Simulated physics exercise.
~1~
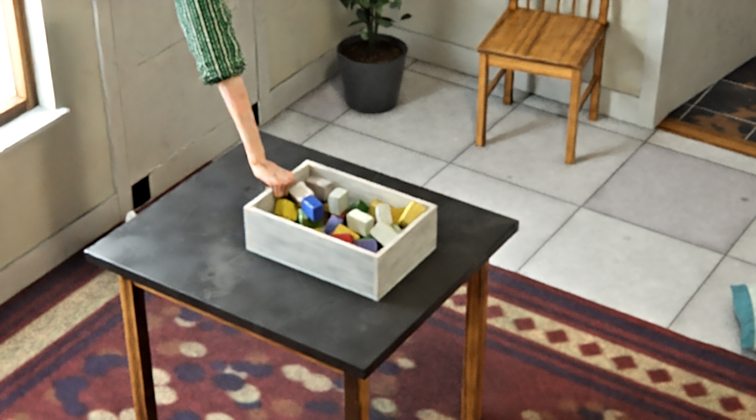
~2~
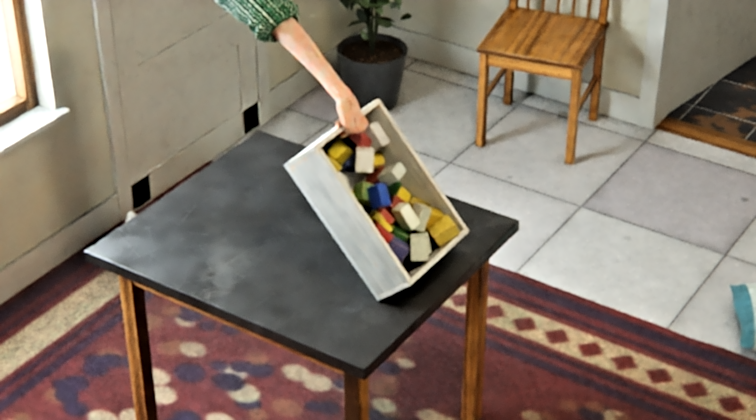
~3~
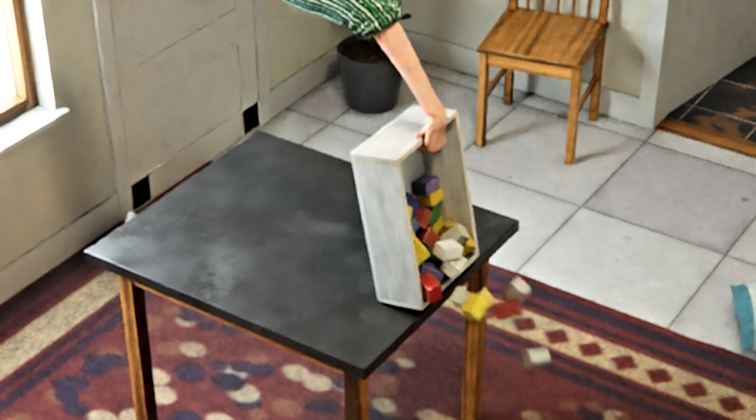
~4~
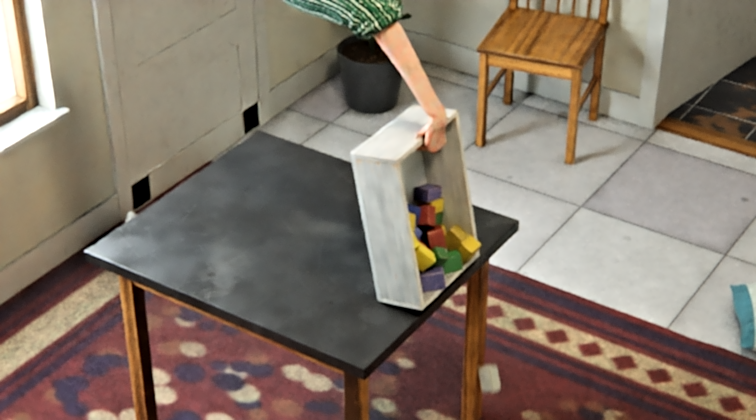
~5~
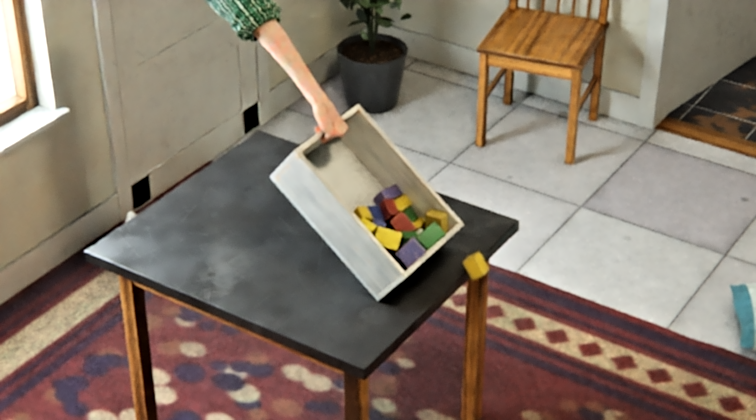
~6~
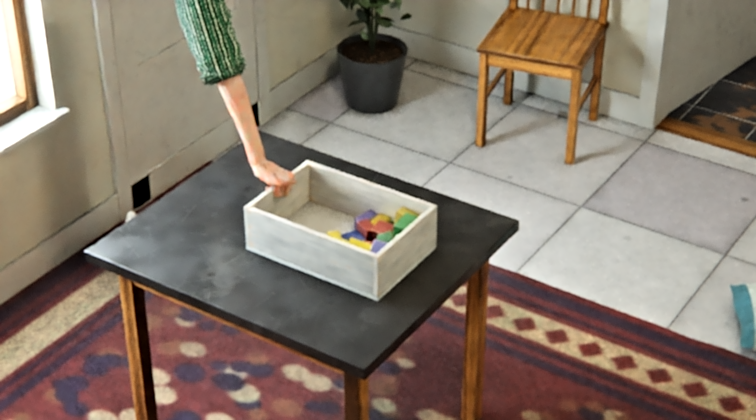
A white wooden box filled with colourful toy bricks sits on a dark table, seen from above in a room with a patterned red rug, pale floor tiles, a potted plant and a wooden chair behind. A hand in a green patterned sleeve grips the box's left end and lifts it, tipping the box steeply to the right. The bricks slide toward the low end, and several tumble out over the table's edge toward the rug. The hand then lowers the box, as one more yellow brick drops away. It ends flat on the table, with a smaller pile gathered at its right end.
